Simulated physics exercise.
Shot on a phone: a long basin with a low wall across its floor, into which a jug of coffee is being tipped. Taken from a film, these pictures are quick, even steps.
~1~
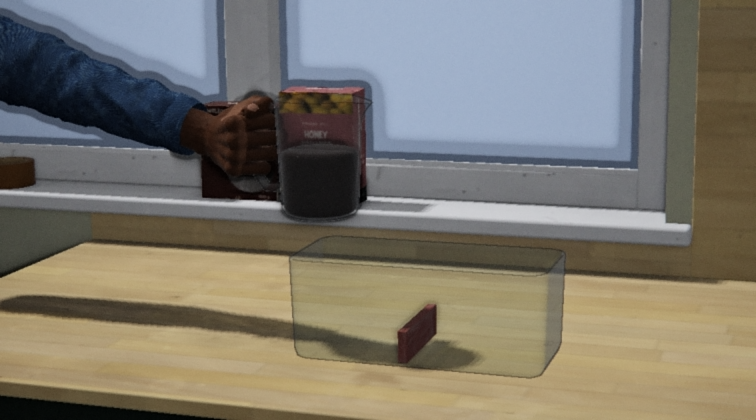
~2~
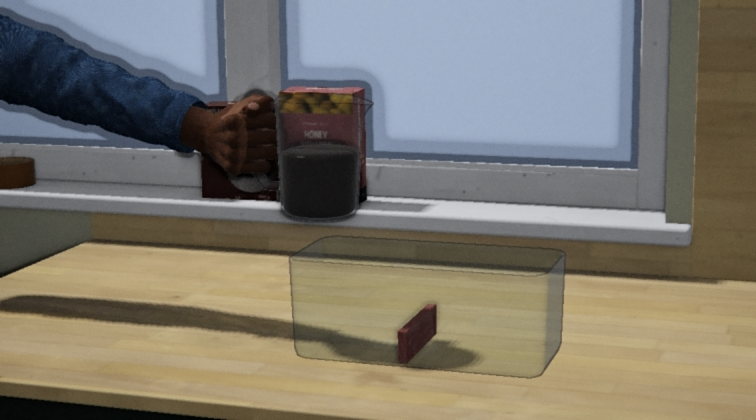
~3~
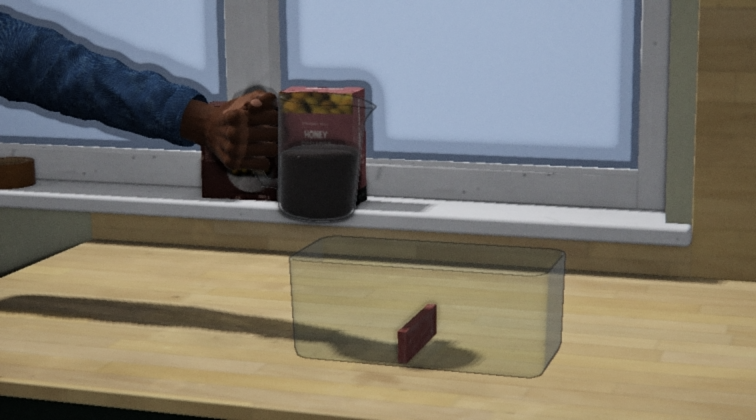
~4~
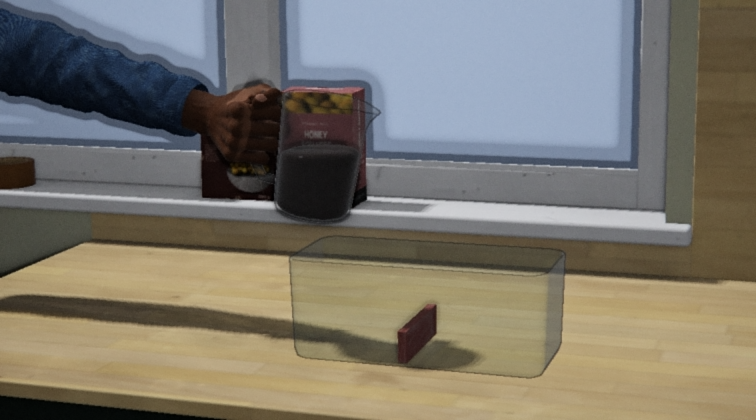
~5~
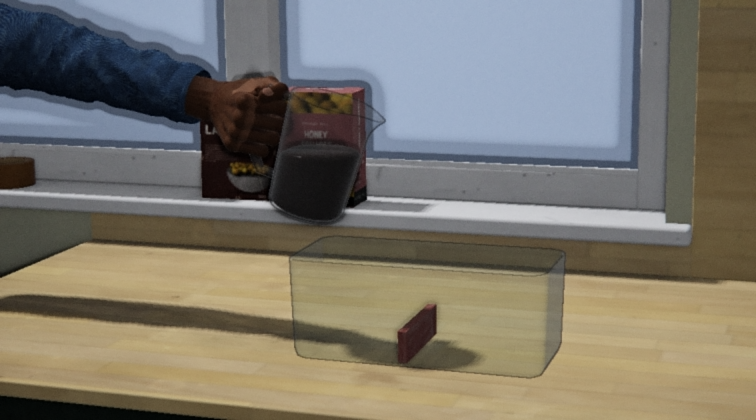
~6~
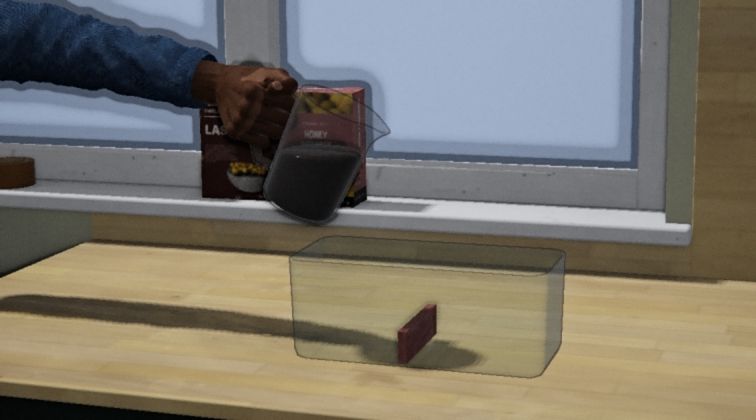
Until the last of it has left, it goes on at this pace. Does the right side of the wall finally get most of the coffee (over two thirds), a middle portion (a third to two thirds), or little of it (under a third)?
It gets a middle portion.
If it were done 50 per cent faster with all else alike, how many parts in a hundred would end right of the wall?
Around 20 in a hundred.
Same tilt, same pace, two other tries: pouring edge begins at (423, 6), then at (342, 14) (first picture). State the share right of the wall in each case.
Try one: 80 %; try two: 30 %.
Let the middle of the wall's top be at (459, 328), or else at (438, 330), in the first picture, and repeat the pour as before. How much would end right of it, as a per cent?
I'd expect near 10 percent the first time and near 15 percent the next.
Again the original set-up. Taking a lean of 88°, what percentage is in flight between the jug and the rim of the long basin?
It's close to 15 per cent.
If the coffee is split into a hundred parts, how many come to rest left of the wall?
About 55 per cent.
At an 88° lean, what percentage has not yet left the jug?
Roughly 85 %.
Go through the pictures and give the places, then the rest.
In the first frame, tilt 0°; pouring edge (372, 102); surface from (285, 149) to (358, 152); the long basin's rim runs from (306, 249) to (556, 265); the wall's top is at (418, 319).
In the second frame, tilt 1°; pouring edge (373, 103); surface from (286, 149) to (357, 152).
In the third frame, tilt 4°; pouring edge (376, 106); surface from (286, 150) to (358, 152).
In the fourth frame, tilt 10°; pouring edge (380, 112); surface from (285, 151) to (358, 153).
In the fifth frame, tilt 17°; pouring edge (385, 121); surface from (284, 151) to (359, 153).
In the sixth frame, tilt 26°; pouring edge (390, 132); surface from (281, 152) to (361, 154).
A moment on, the jug is tipped on its side and 84 per cent is still to pour, 1 is left of the wall and 1 right of it.
Next, the jug is tipped right over and 14 per cent is still to pour, 37 is left of the wall and 42 right of it.
Then the jug is tipped right over and 0 per cent is still to pour, 54 is left of the wall and 44 right of it.
Later the jug is tipped right over and 0 per cent is still to pour, 54 is left of the wall and 45 right of it.
At rest 54 per cent lies left of the wall, 45 right of it and 1 outside.
